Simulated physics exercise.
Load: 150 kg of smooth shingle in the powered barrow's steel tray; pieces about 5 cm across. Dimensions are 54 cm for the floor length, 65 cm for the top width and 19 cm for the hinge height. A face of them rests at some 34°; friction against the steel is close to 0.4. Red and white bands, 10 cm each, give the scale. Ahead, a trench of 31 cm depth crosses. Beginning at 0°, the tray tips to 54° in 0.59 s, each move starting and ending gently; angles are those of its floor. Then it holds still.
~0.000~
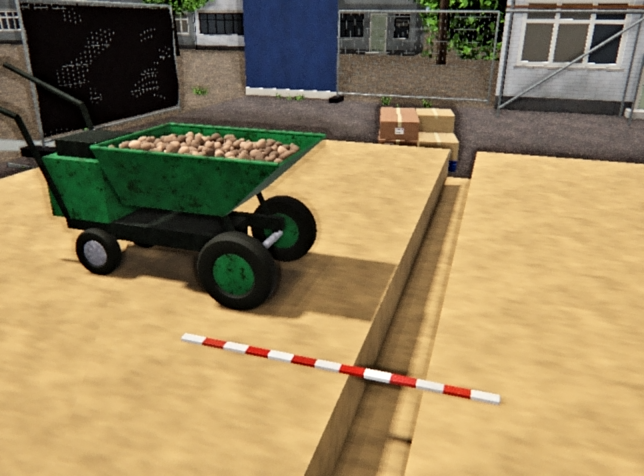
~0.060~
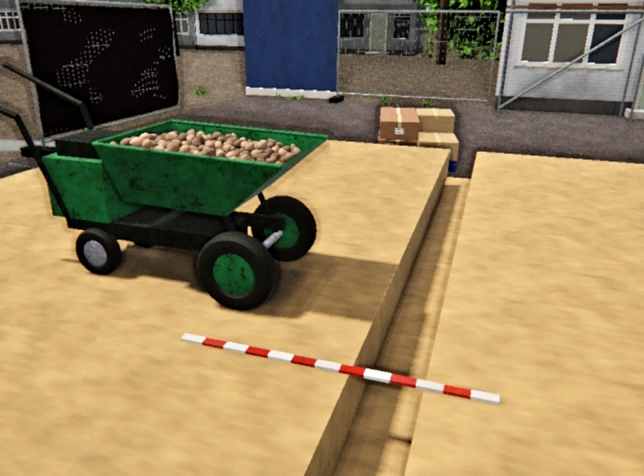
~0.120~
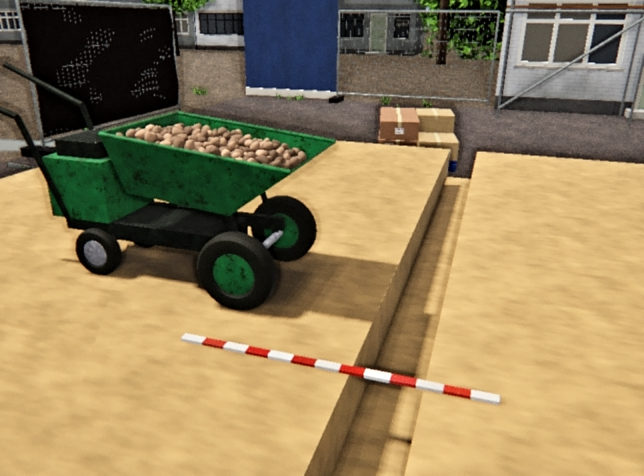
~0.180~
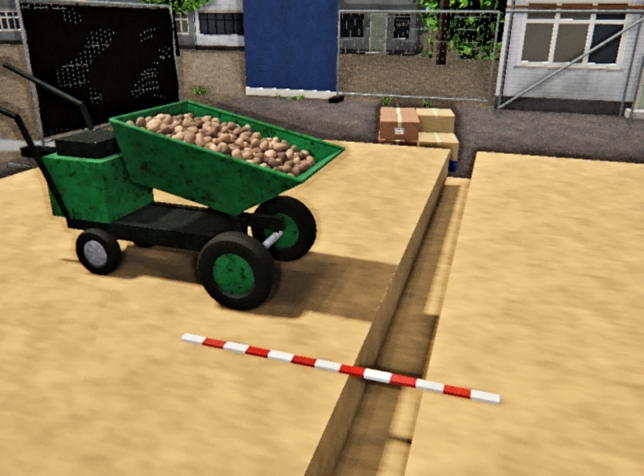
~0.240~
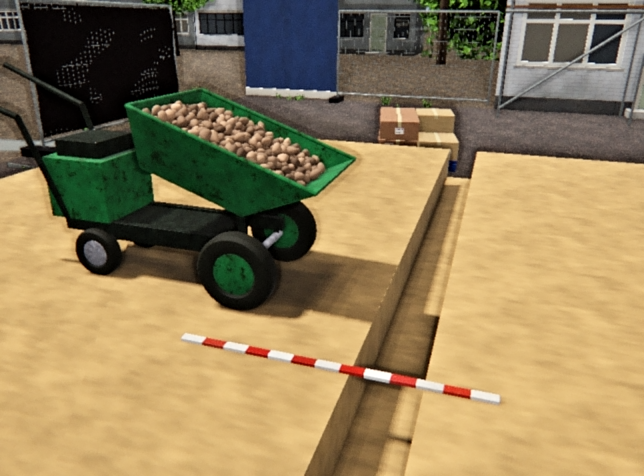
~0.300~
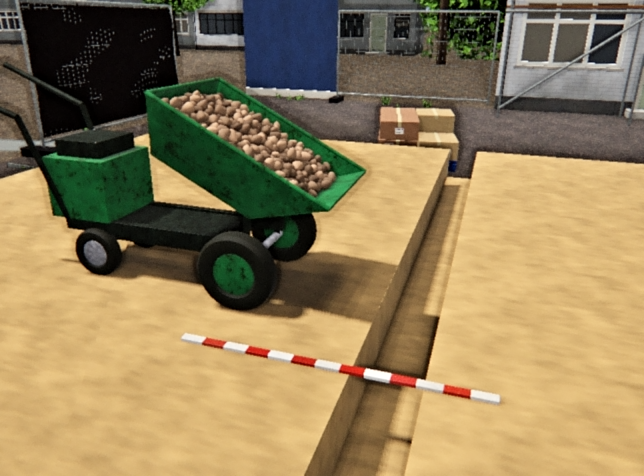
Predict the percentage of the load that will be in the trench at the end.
Predicted: Roughly 67 %.
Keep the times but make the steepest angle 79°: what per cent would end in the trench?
Roughly 75%.
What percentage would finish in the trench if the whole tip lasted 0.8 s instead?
Trench share: Approx. 75%.
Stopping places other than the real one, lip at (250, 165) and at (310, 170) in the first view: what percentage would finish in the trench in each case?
Roughly 75 in a hundred, then 45 in a hundred.
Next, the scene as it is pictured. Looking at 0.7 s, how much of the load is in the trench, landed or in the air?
10 per cent or so by then.
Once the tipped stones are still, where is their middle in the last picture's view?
About (423, 337).
After 0.4 s the floor is at 45°; 100 % in the tray; the foremost stones are at (342, 213).
After 0.7 s the floor is at 54°; 89 % in the tray, 3 % short of the trench, 9 % in the trench; the foremost stones are at (418, 256).
After 1.0 s the floor is at 54°; 36 % in the tray, 2 % short of the trench, 33 % in the trench, 30 % past the trench; the foremost stones are at (565, 330).
After 3.0 s the floor is at 54°; 0 % in the tray, 67 % in the trench, 33 % past the trench; the foremost stones are past the picture's edge.
